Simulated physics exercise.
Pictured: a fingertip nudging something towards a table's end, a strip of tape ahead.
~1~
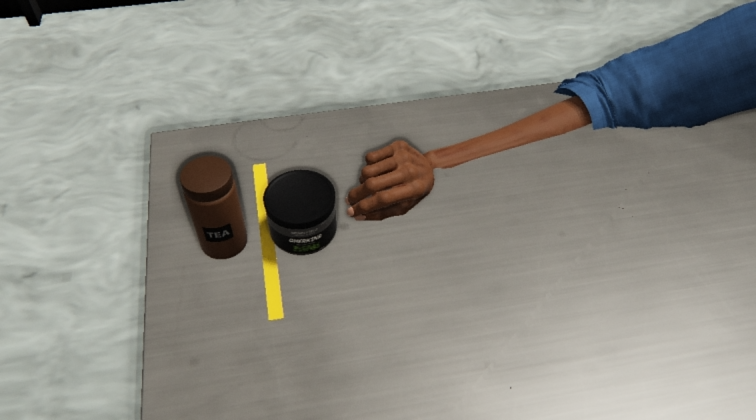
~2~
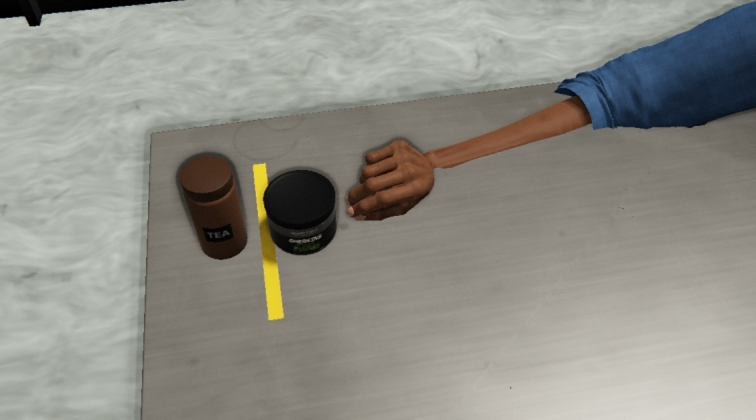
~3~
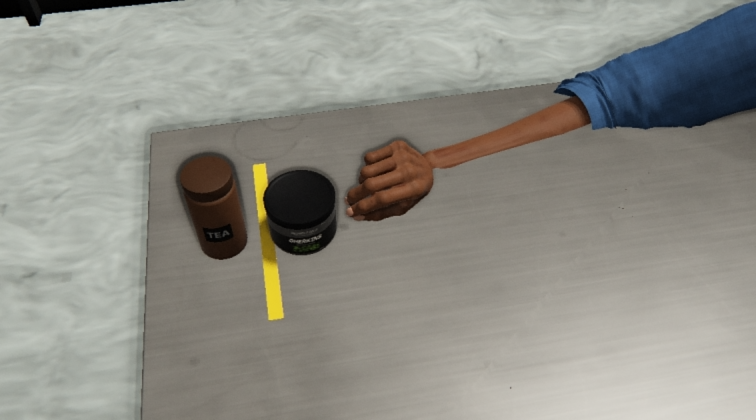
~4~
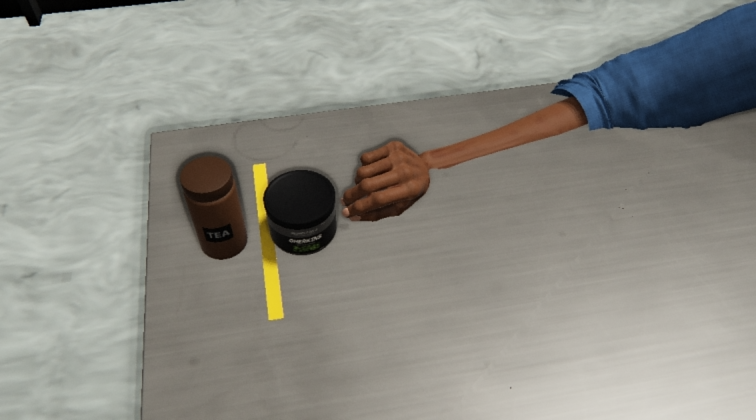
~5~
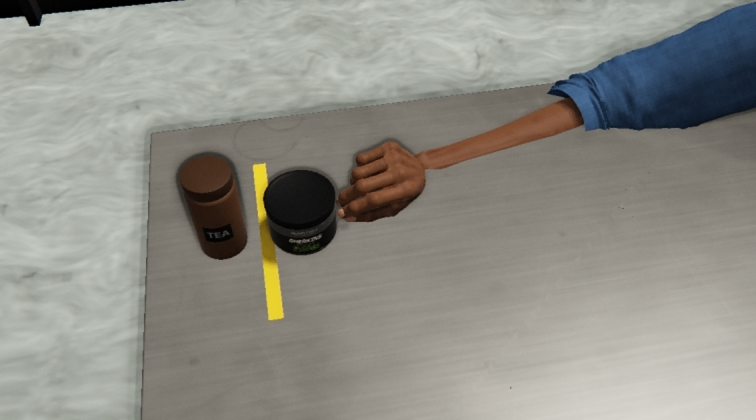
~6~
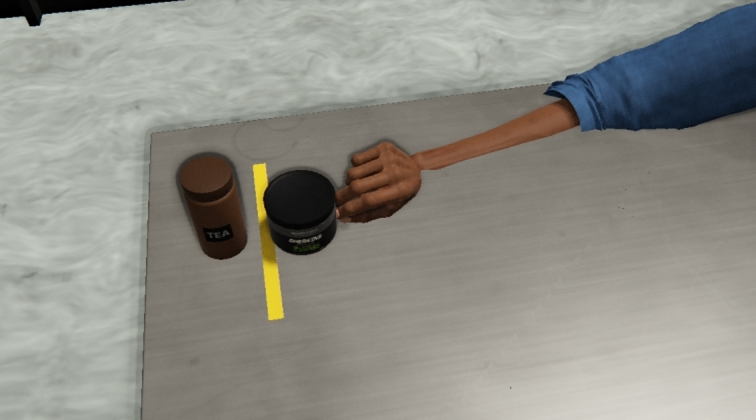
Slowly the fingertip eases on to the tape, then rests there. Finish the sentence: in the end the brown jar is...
In the end the brown jar is on the table.
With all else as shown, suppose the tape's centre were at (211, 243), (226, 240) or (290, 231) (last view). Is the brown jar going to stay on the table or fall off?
Runs on too far, runs on too far, settles in time.
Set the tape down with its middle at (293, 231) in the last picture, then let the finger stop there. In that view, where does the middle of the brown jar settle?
(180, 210).
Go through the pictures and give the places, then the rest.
In the first picture, brown jar (216, 210); black tub (302, 213).
In the second picture, brown jar (216, 210); black tub (301, 213).
In the third picture, brown jar (216, 210); black tub (301, 213).
In the fourth picture, brown jar (216, 210); black tub (301, 213).
In the fifth picture, brown jar (216, 210); black tub (301, 213).
In the sixth picture, brown jar (216, 210); black tub (301, 213).
Then, 0.82 s past the last view, brown jar travelled a little near (190, 213).
Finally, the brown jar remains on top, near (154, 218).
